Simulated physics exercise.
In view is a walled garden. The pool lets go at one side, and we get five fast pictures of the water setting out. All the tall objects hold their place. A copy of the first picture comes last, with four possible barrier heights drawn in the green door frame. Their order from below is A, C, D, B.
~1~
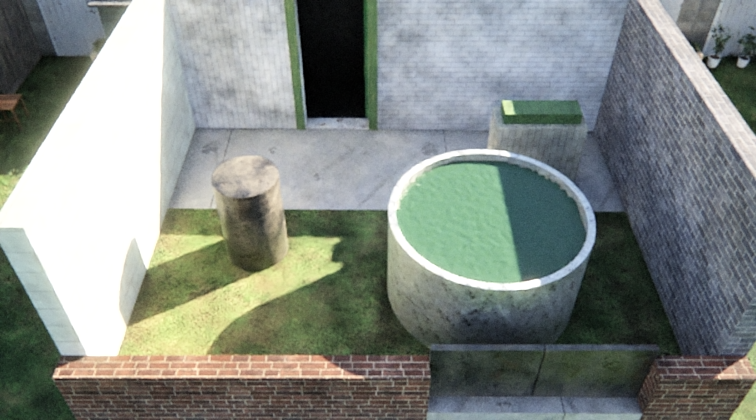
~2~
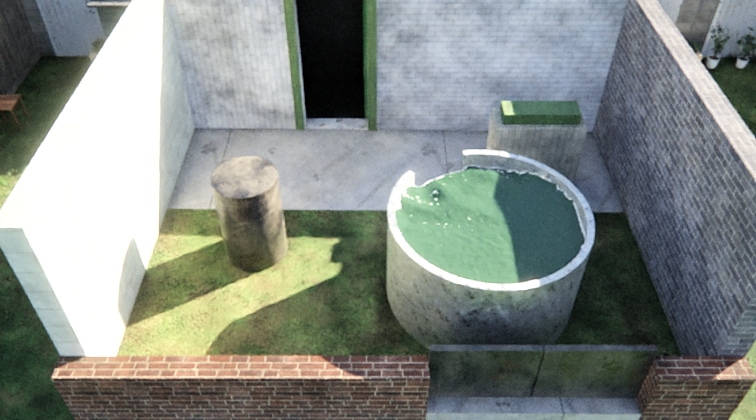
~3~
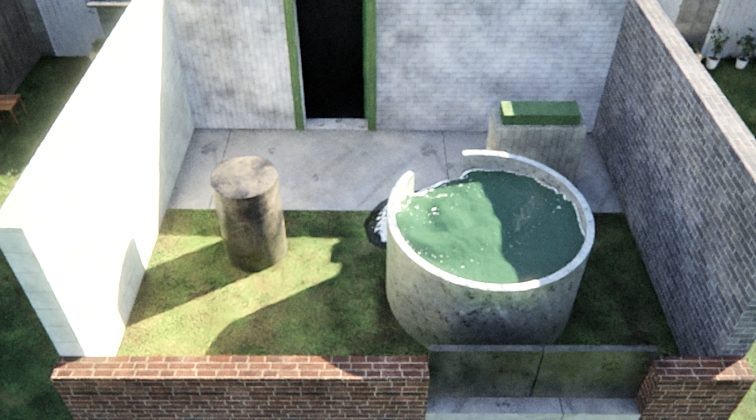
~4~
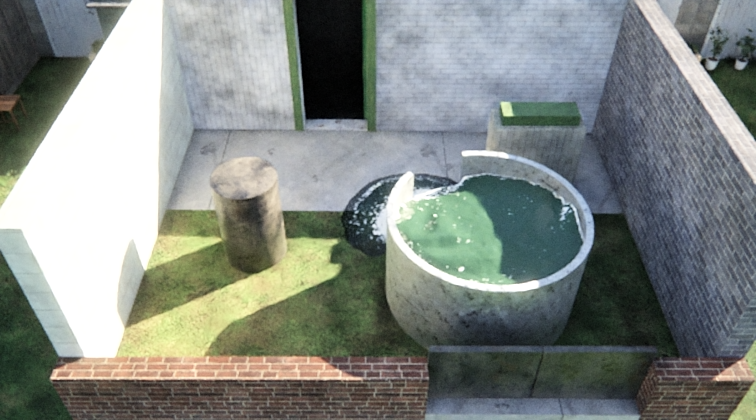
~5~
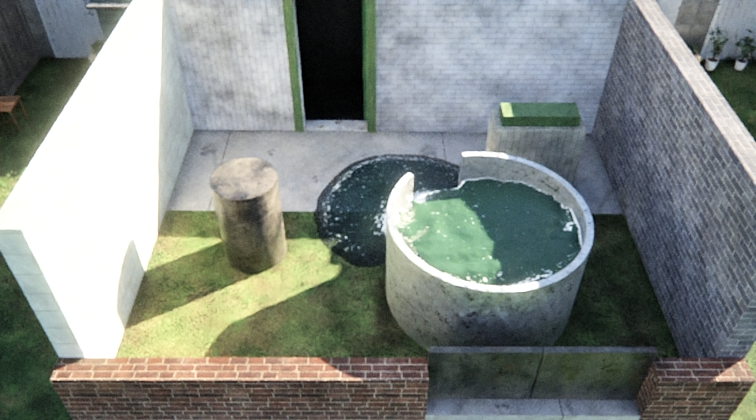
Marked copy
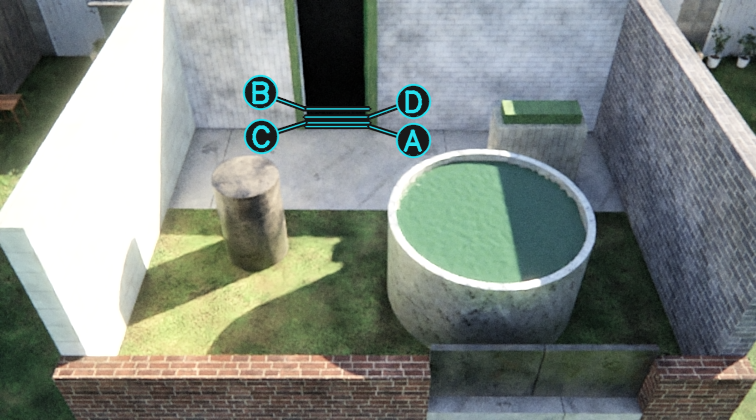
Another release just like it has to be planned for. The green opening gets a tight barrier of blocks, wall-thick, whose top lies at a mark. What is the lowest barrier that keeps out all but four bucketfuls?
Height B just does it.
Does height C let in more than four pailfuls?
Yes.
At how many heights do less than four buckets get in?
One of them.
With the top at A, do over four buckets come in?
Yes, that goes wrong.
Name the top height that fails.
It is D.
In cyan, A at (337, 126); B at (336, 108); C at (337, 122); D at (337, 117); from the bottom up A, C, D, B.
With A, dozens of bucketfuls pour in.
With B, a bucket or two gets in.
With C, dozens of bucketfuls pour in.
With D, about 10 bucketfuls get in.
